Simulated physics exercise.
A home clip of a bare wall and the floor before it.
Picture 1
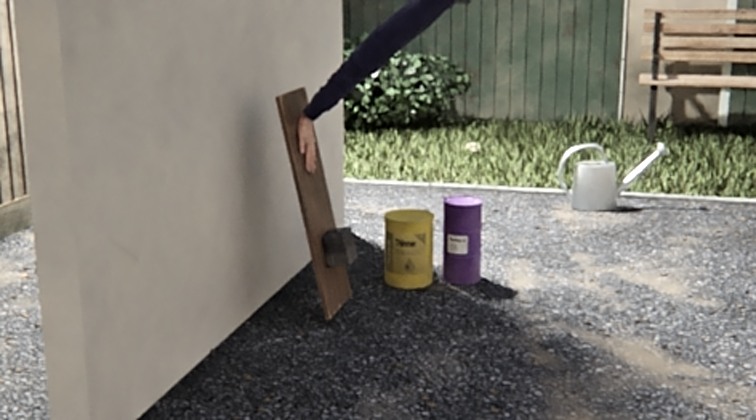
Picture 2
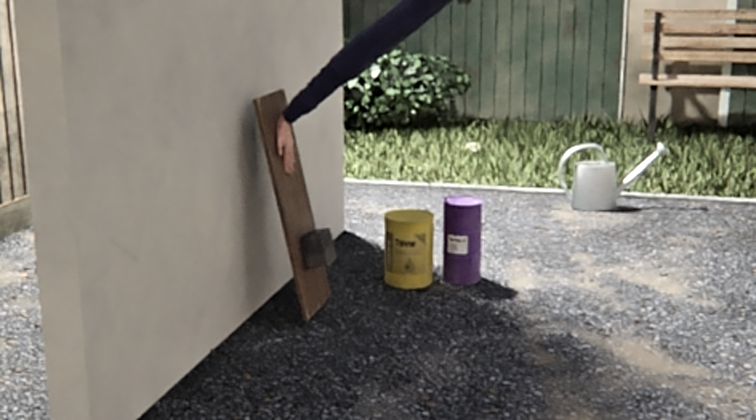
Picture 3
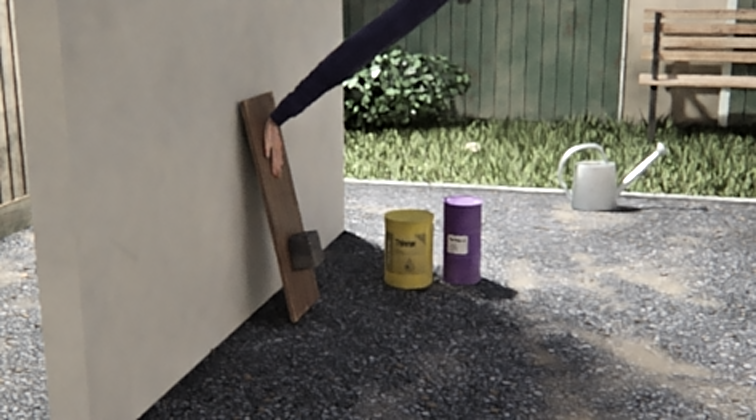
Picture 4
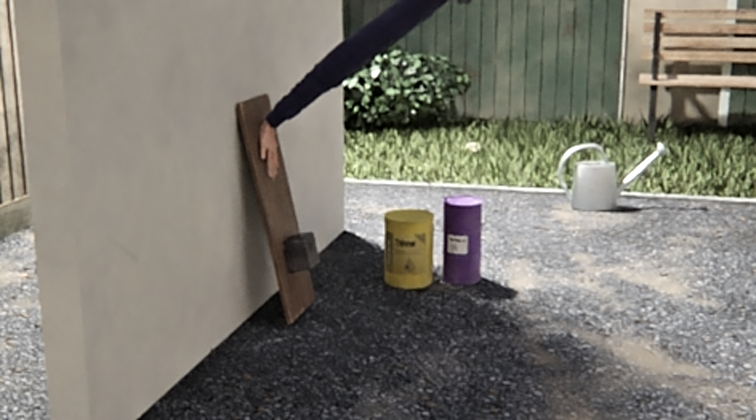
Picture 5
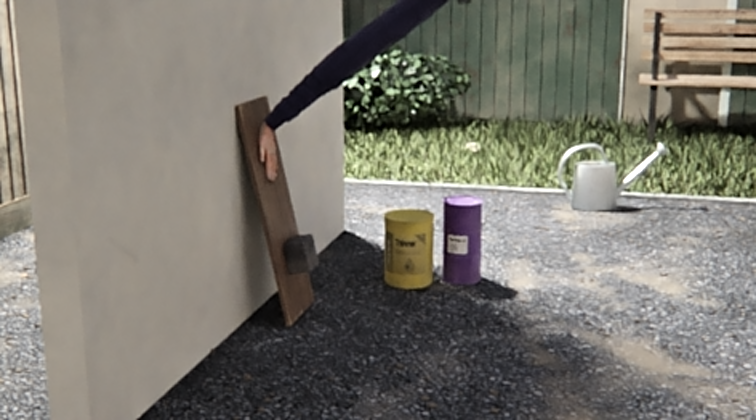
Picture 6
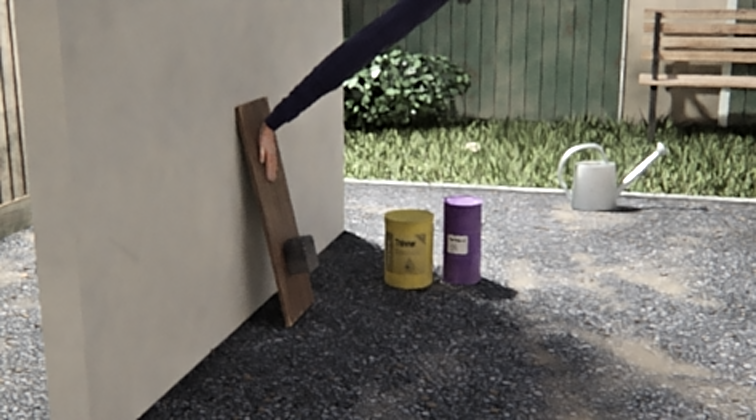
To begin with, a hand on a dark-sleeved arm holds a brown board upright near a bare wall, with yellow and purple canisters standing to the right. The hand moves the board a short way left until it leans on the wall, then stays on it, with the board nearly still.
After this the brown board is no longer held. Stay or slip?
Outcome: The board stays up.
Then, 0.20 s after the last picture, nothing has stirred.
Then, 0.60 s after the last picture, brown board resting near (276, 210).
At rest, all 3 in place. Seen from the same camera at the end, brown board near (276, 210). The board holds.
